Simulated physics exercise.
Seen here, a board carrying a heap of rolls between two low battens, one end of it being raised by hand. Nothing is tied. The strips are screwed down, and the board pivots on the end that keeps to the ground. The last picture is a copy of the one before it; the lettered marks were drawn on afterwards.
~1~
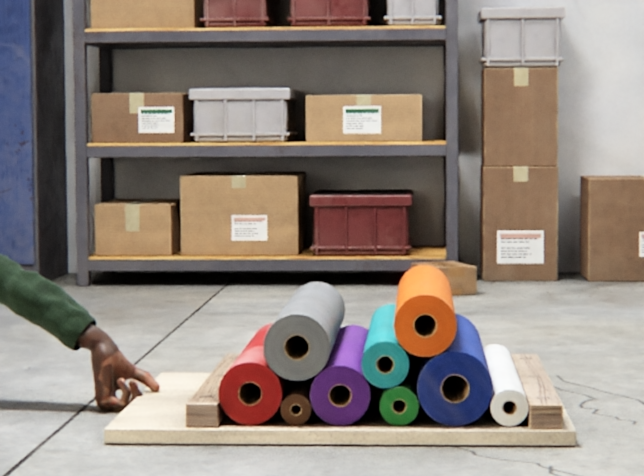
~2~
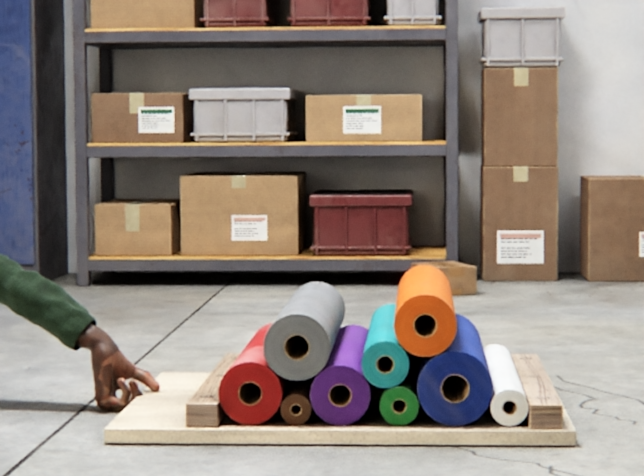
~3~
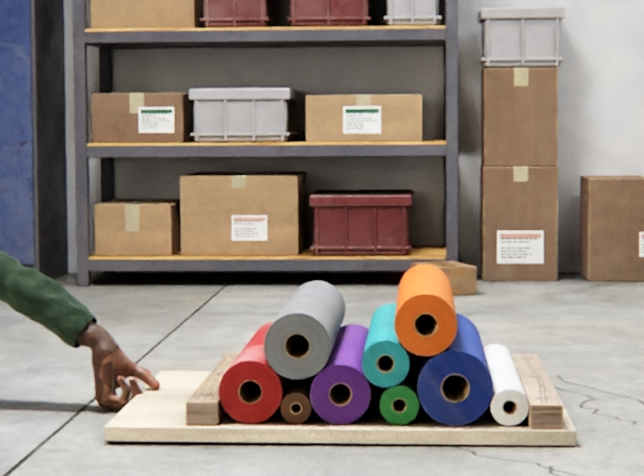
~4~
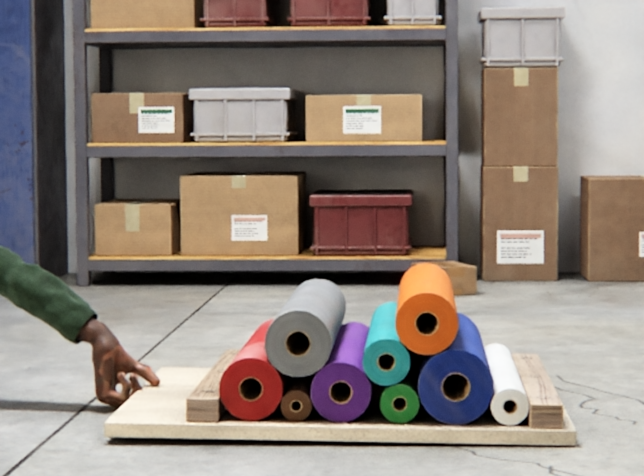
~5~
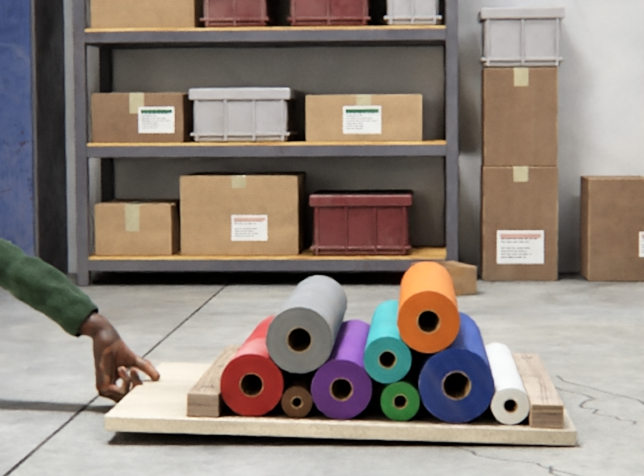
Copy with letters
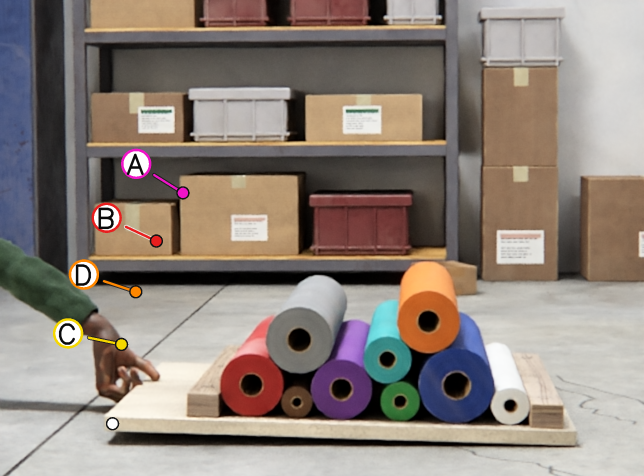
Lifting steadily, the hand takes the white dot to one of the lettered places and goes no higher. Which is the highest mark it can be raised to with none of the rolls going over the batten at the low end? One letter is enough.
The answer is mark C.
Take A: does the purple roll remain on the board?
The purple roll: Yes.
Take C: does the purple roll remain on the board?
Yes, with C.
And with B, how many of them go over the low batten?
At B the number is one.
On the marked copy, A at (183, 193); B at (157, 241); C at (122, 344); D at (136, 292); the white dot at (113, 423).
Following C. Soon after the start, board at 11°.
Later, board at 12°.
In the end, board at 12°, none over the low batten.
As for the rest, A one over the low batten (orange); B one over the low batten (orange); D one over the low batten (orange).
